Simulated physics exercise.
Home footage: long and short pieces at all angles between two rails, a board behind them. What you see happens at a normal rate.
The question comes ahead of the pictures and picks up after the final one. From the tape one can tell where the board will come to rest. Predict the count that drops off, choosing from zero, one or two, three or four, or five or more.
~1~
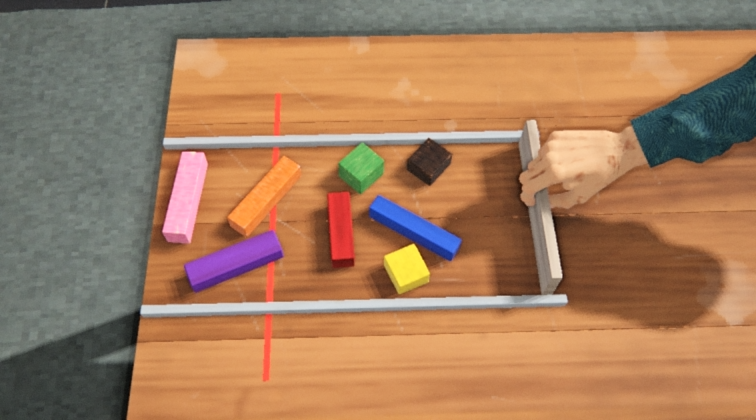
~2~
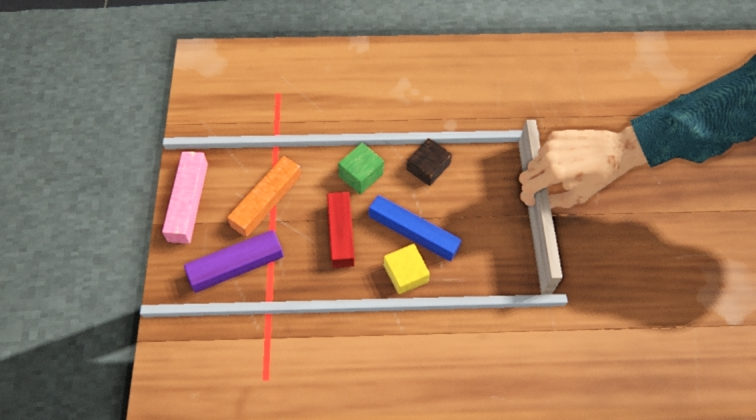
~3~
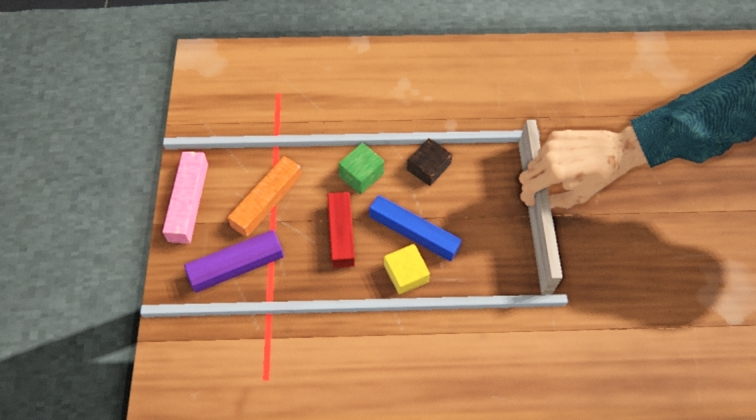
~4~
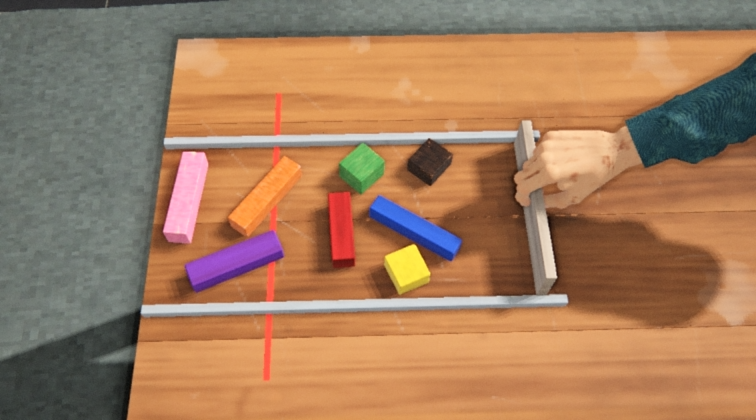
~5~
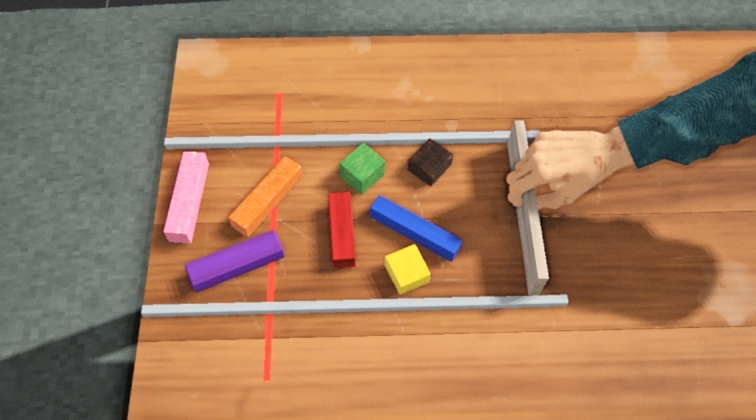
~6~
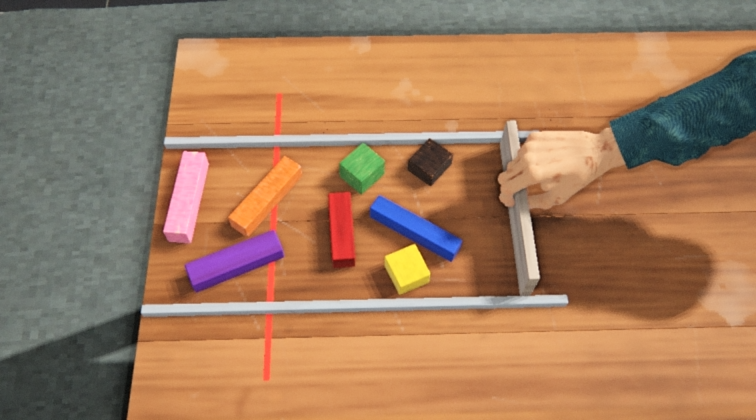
The ones that fall? There aren't any, I think.
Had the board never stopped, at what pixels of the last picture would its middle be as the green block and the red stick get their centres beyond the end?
I'd say about (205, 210) for the first one and about (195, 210) for the second.
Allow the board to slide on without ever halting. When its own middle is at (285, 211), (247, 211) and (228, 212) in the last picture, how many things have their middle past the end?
Per position: 0 / 1 / 3.
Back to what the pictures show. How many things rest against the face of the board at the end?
The count comes out at 3.
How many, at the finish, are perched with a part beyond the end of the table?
The total would be 1.
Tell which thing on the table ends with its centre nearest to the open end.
That's the pink bar.
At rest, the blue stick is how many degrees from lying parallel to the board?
Near 25 degrees.
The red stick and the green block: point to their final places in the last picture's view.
You'll see the red stick at (228, 230), with the green block at (227, 158).
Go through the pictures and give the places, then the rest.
The first picture shows pink bar (186, 197); purple stick (235, 261); orange bar (265, 196); board (538, 205); tape (273, 222).
The second picture shows purple stick (235, 261); black block (429, 162).
The third picture shows orange bar (266, 196); red stick (341, 230).
The fourth picture shows pink bar (187, 197); board (533, 205).
The fifth picture shows purple stick (236, 261); blue stick (415, 228).
The sixth picture shows pink bar (187, 196); purple stick (235, 261); orange bar (266, 196); board (518, 206); tape (274, 221).
A little later, none off yet; pink bar at rest near (187, 196); purple stick at rest near (235, 261); orange bar at rest near (266, 196).
Next, none off yet; pink bar at rest near (187, 196); purple stick shifted a little near (217, 266); orange bar shifted a little near (232, 194).
When it is over, the number that fall off is zero.
